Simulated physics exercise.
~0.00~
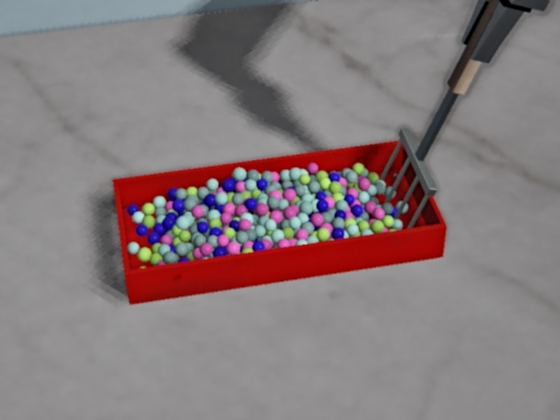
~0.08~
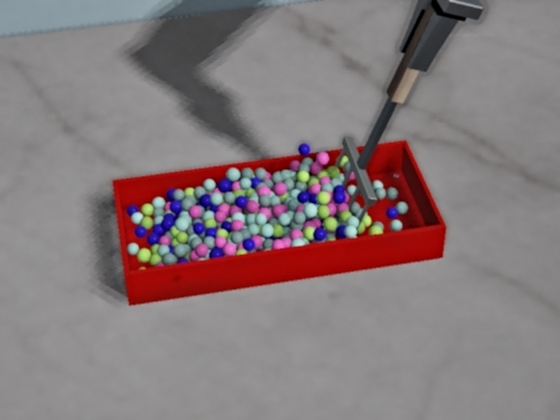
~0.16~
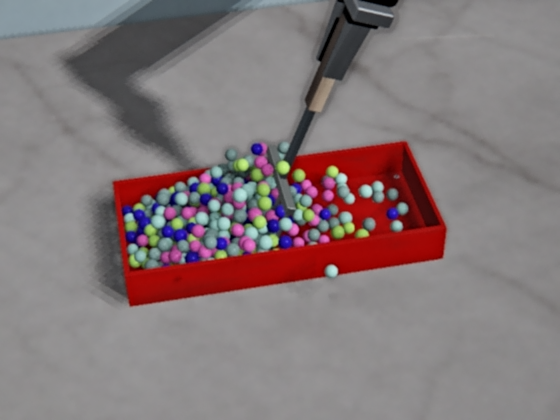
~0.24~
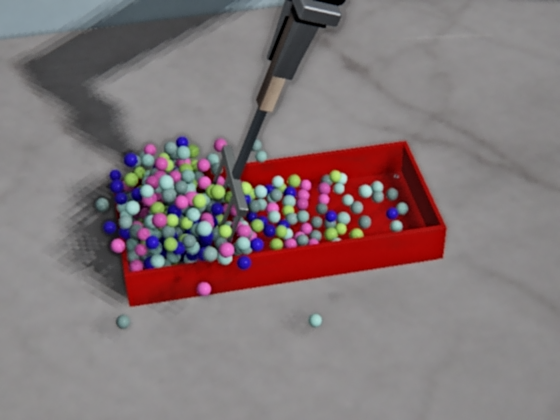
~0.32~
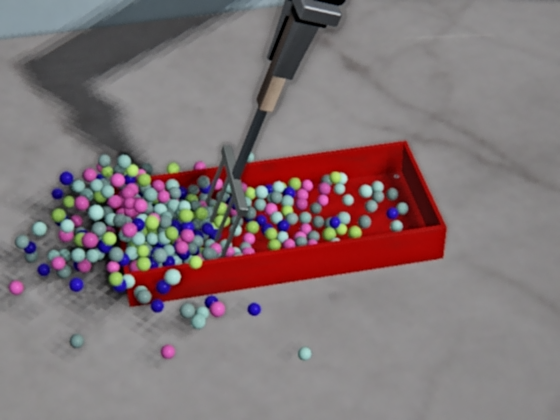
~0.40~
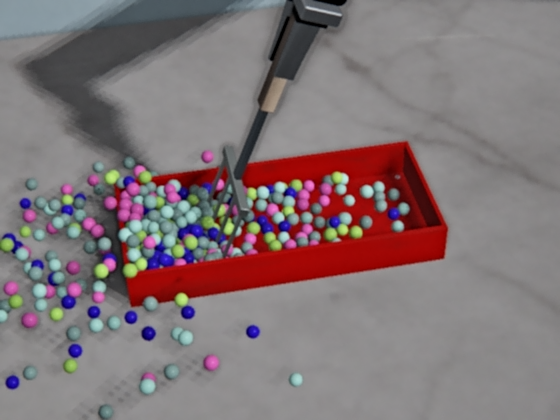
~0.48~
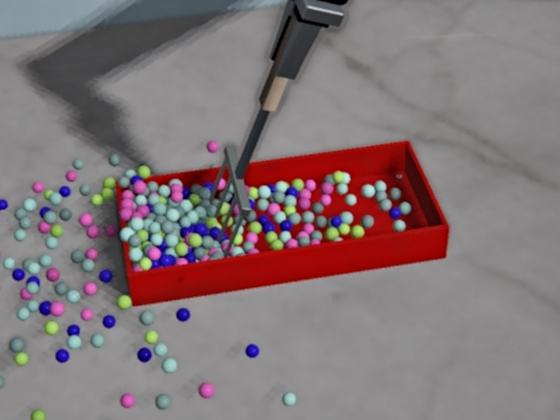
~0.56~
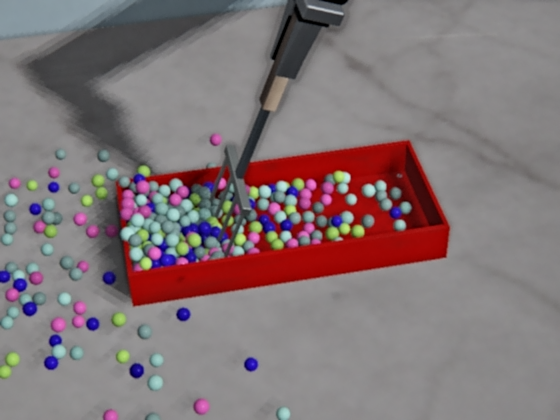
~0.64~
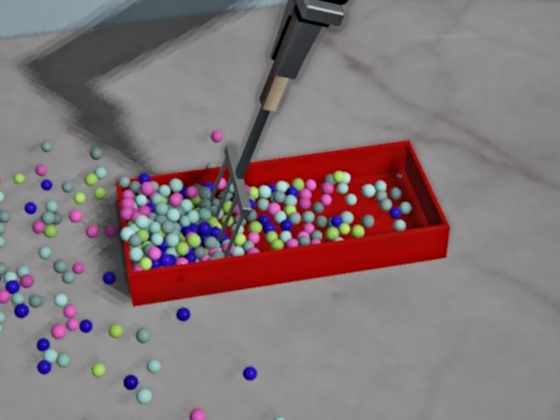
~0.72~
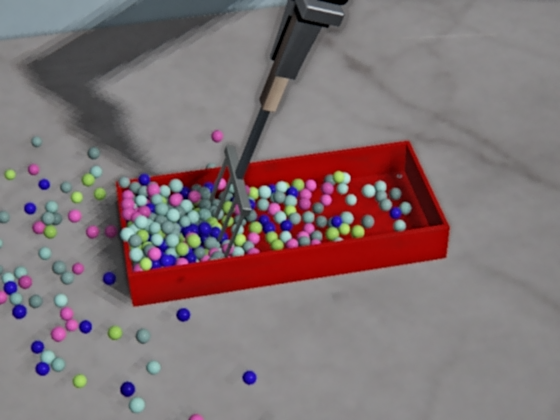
At the start, a robot arm holds a rake at the right end of a red trough filled with small round sweets in pink, blue, green and grey. The rake sweeps left through the trough, pushing the sweets into a growing heap and leaving only a scattering behind it. As it nears the left part, the heap rises above the rim and a few sweets drop over the front. The rake stops, and many sweets spill over the left end and roll across the grey table. Finally, the rake stays still, with most sweets in the trough and many scattered outside.
